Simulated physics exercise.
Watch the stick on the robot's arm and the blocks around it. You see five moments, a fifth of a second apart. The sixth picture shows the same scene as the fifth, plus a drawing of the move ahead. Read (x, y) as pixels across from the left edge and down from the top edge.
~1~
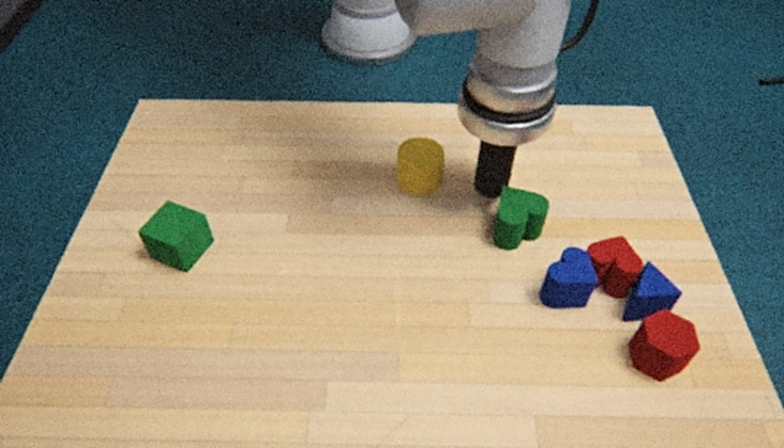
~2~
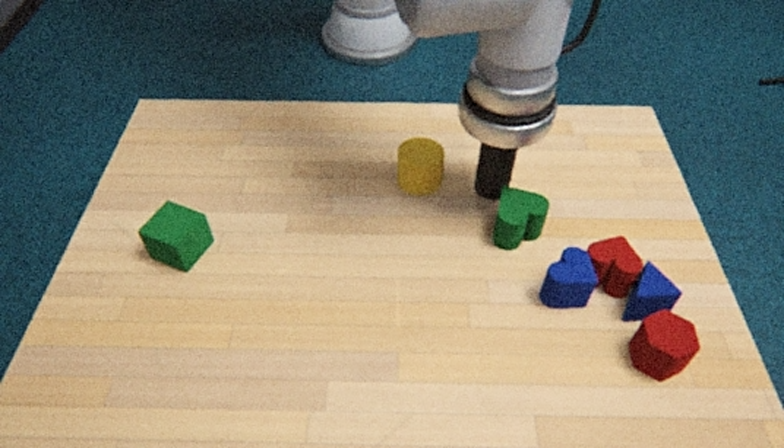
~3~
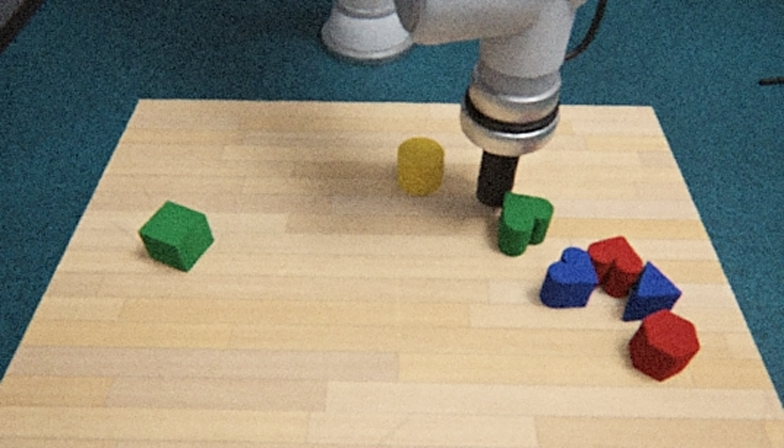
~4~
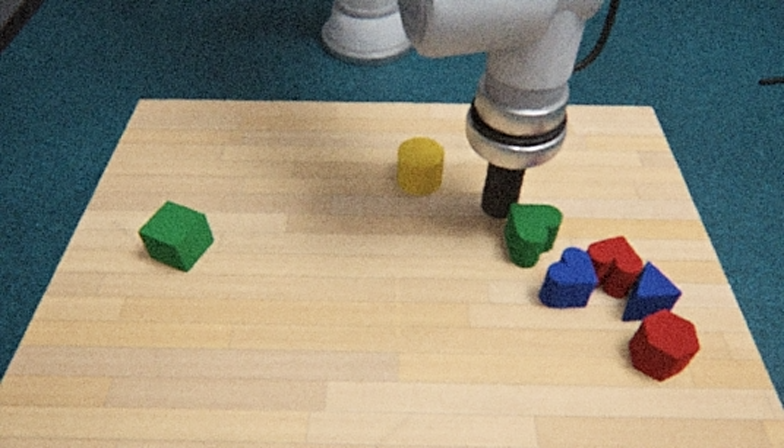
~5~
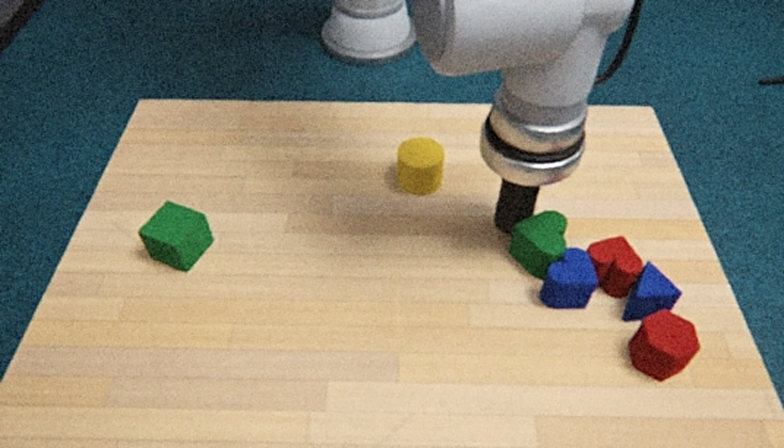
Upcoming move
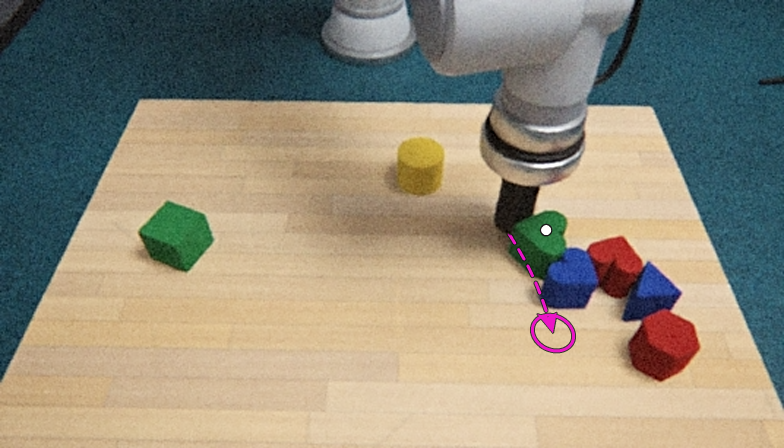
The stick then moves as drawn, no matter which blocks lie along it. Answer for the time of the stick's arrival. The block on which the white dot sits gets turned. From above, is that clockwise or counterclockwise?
Bird's-eye view: Counterclockwise.
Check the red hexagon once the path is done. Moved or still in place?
Stays where it is.
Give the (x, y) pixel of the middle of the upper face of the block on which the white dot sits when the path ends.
I expect it at (598, 276).
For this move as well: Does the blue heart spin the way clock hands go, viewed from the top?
Yes, that is how it ends up.
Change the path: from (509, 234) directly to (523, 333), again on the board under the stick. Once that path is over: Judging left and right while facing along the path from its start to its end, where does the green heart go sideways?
Facing from start to end, it will go to the left.
Drawn move, from (509, 234) via (526, 263) and (541, 296), ending at (553, 333); the dot is on the green heart.
What follows on the original path. One third of the way, stick at (530, 253); green heart at (573, 257), turned 25° anticlockwise; blue heart at (602, 293), turned 30° clockwise; red heart at (621, 253).
Two thirds of the way, stick at (545, 286); green heart at (595, 275), turned 60° anticlockwise; blue heart at (622, 311), turned 45° clockwise; red heart at (625, 254), turned 15° anticlockwise; blue triangle at (661, 282), turned 15° clockwise.
At the end, stick at (557, 322); green heart at (598, 276), turned 65° anticlockwise; blue heart at (622, 312), turned 40° clockwise; red heart at (626, 254), turned 15° anticlockwise; blue triangle at (661, 282), turned 20° clockwise; red hexagon still.
